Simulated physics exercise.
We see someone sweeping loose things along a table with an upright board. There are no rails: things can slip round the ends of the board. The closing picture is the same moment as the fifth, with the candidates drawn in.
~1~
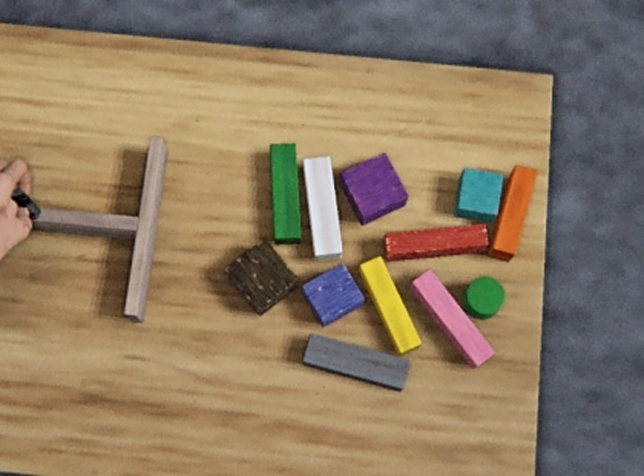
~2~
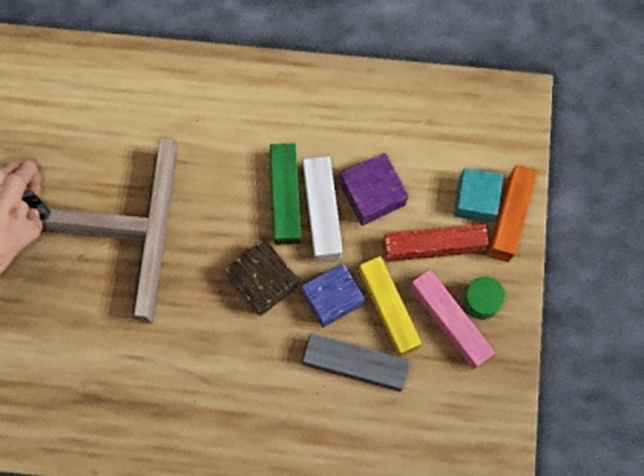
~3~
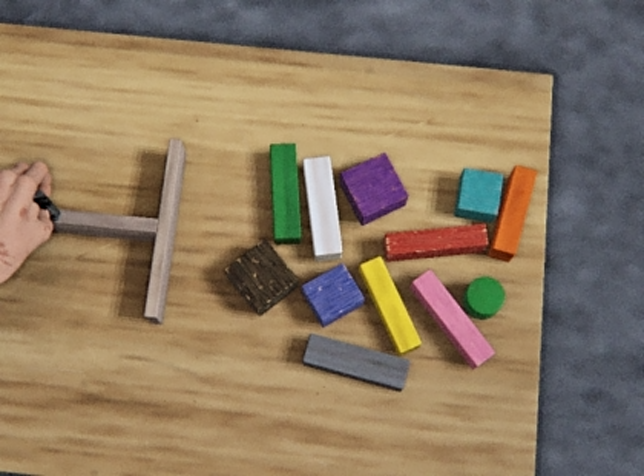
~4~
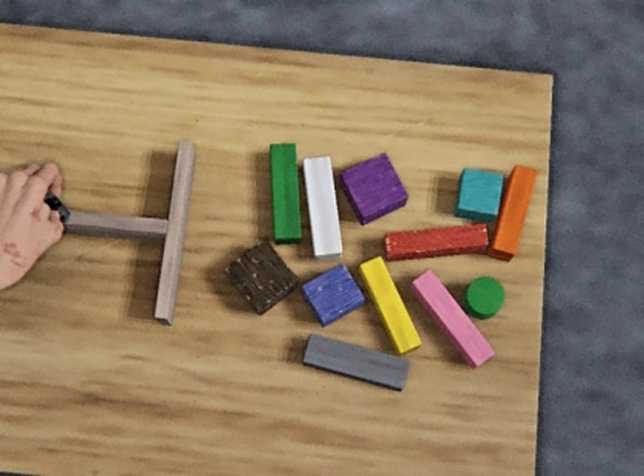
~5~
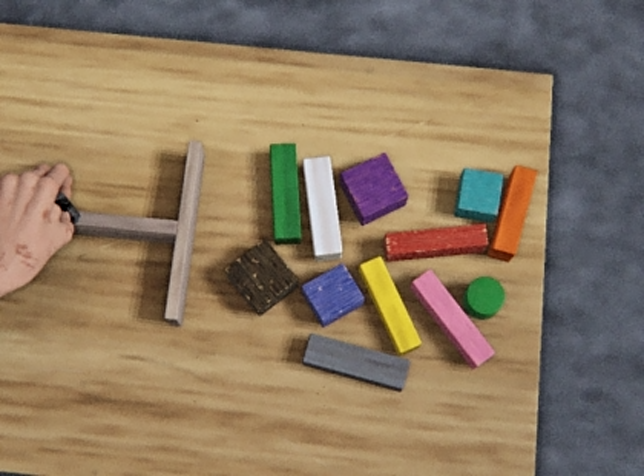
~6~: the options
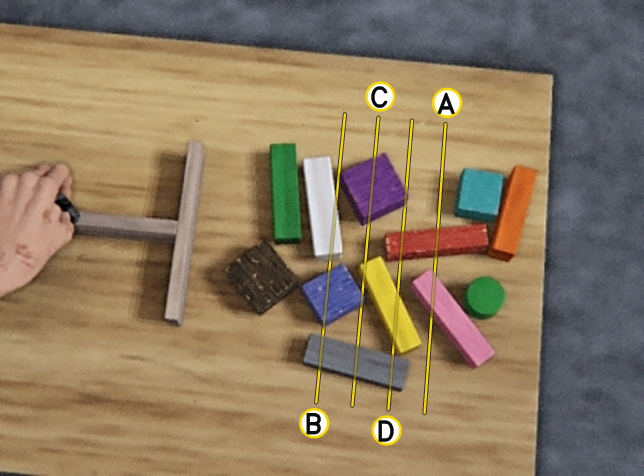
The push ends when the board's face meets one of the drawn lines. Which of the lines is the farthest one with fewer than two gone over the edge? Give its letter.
It can go as far as D.
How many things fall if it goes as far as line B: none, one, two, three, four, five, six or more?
By then, none.
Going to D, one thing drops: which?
The orange stick goes over.
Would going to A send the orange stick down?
Yes.
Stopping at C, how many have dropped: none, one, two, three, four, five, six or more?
By then, none.
On the marked copy, A at (435, 263); B at (331, 253); C at (366, 256); D at (401, 260).
Following D. Soon after the start, board (261, 235); green stick (290, 193); blue block (344, 302).
Later, board (340, 243); orange stick (520, 215); pink bar (457, 317).
In the end, board (398, 249); orange stick over the edge; turquoise block (532, 203); one fallen.
As for the rest, A drops three; B is within the limit but short; C is within the limit but short.
